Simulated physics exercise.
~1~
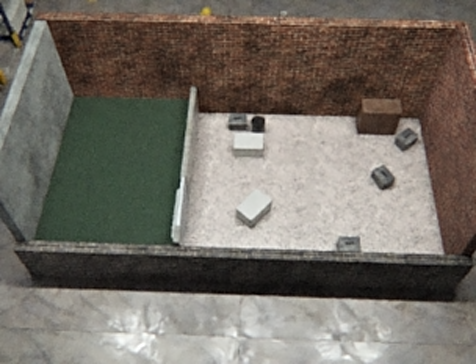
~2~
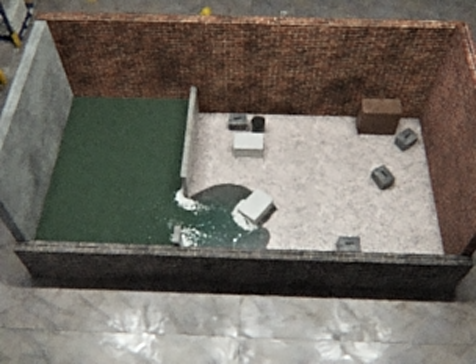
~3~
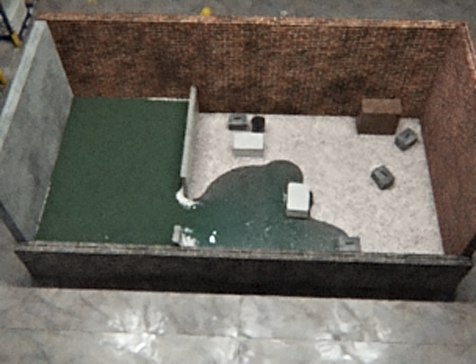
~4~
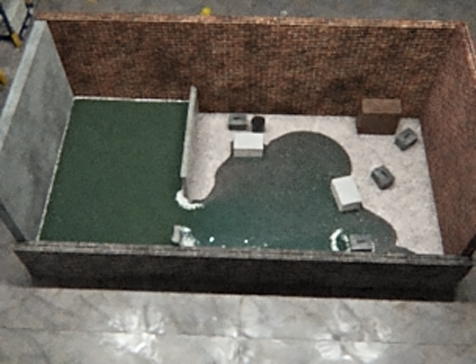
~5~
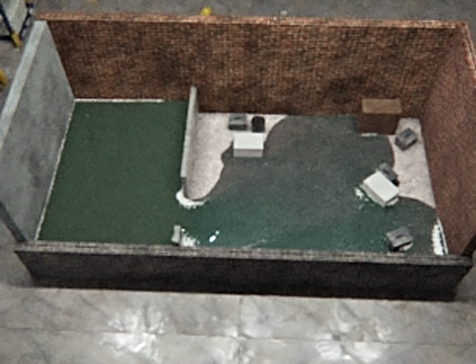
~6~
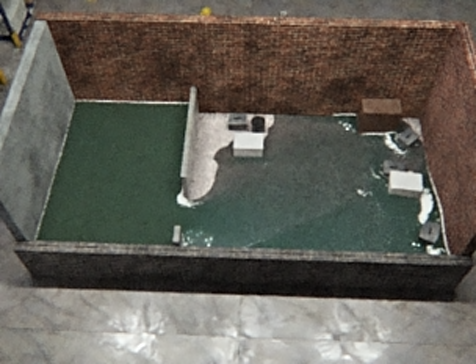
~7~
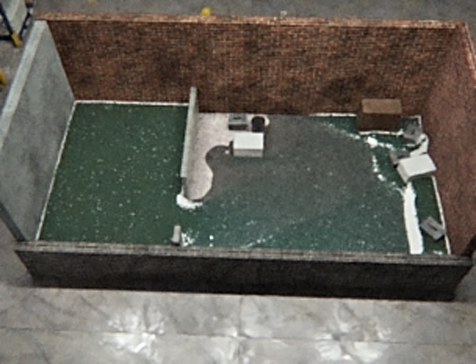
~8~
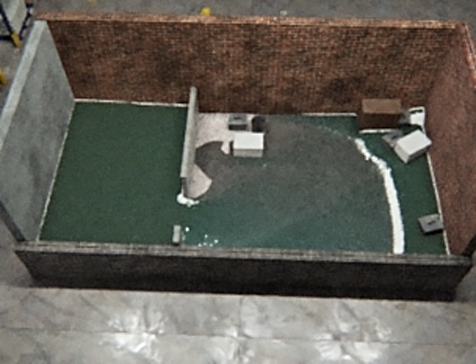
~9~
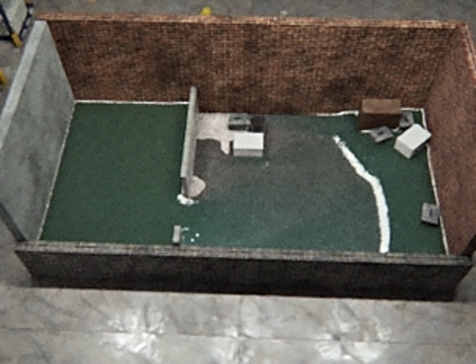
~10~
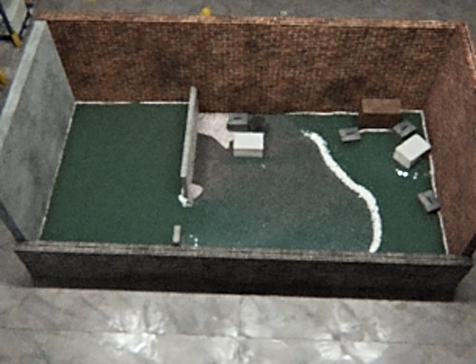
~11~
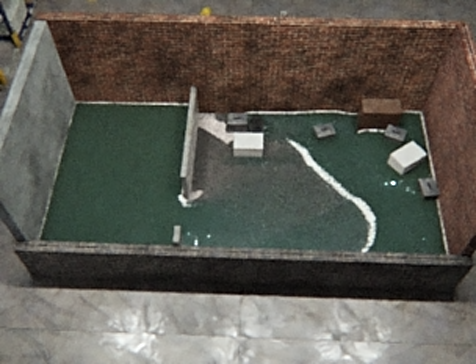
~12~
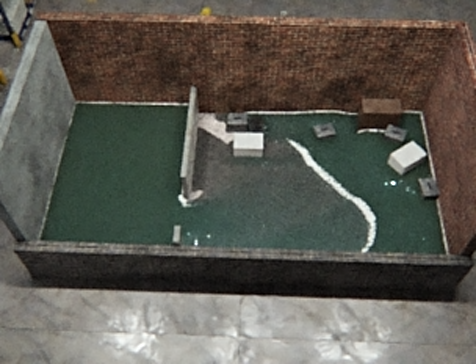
Green water bursts from the left room, floods the right, and sweeps several boxes rightward.
